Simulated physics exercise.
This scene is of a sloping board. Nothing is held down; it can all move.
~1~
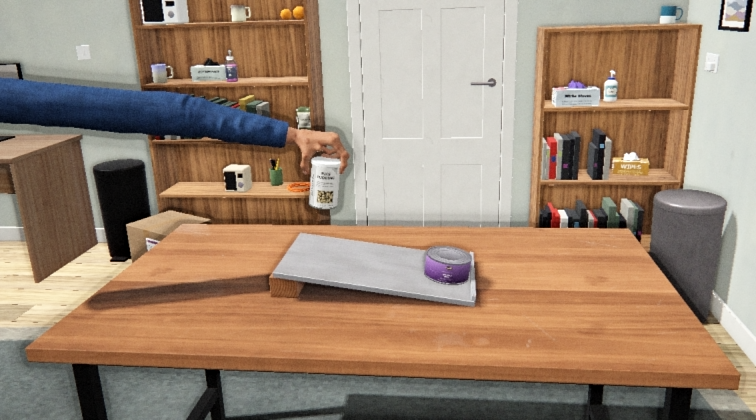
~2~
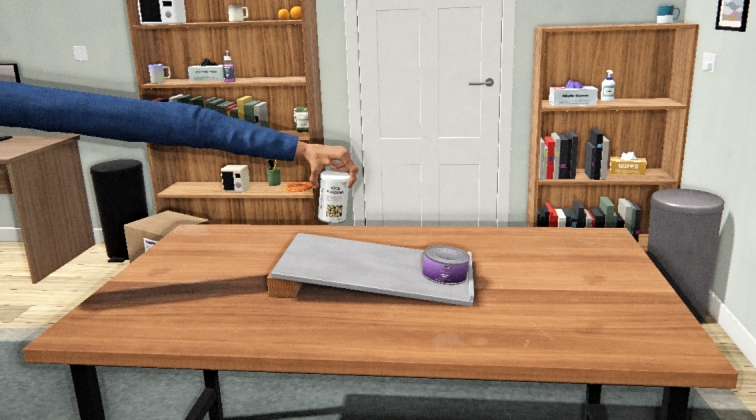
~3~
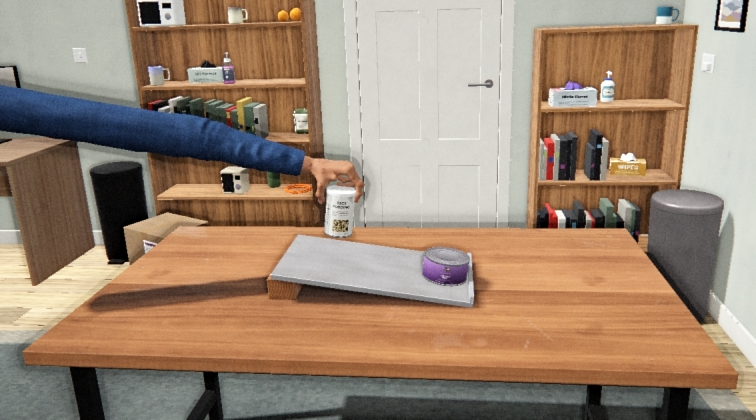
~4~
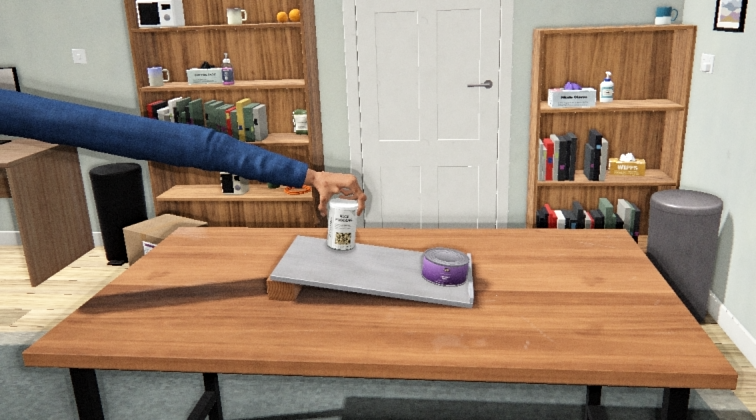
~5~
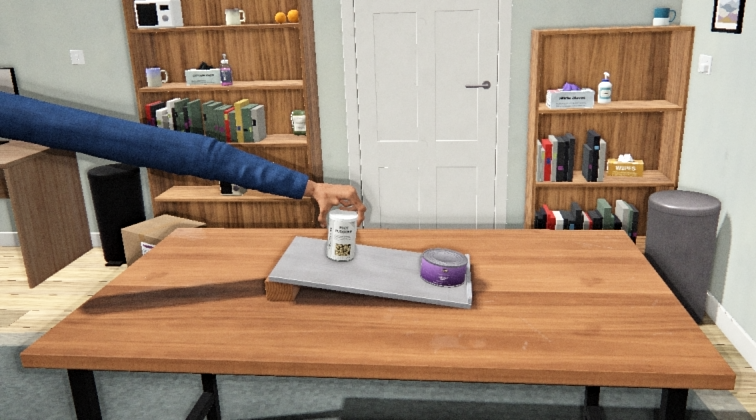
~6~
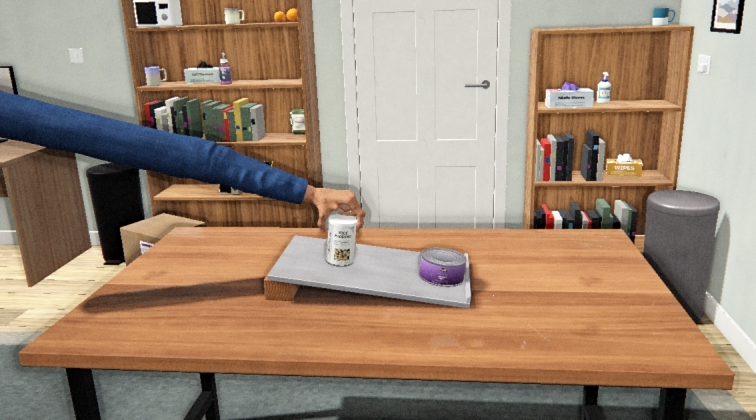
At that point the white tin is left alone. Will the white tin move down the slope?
Immobile.
Then, 0.20 s later than the last frame, all is still.
Then, 0.50 s later than the last frame, white tin resting near (341, 240).
When it is over, both as before. End places, in pixels of the last picture, white tin near (341, 240). The white tin stays where it is put.
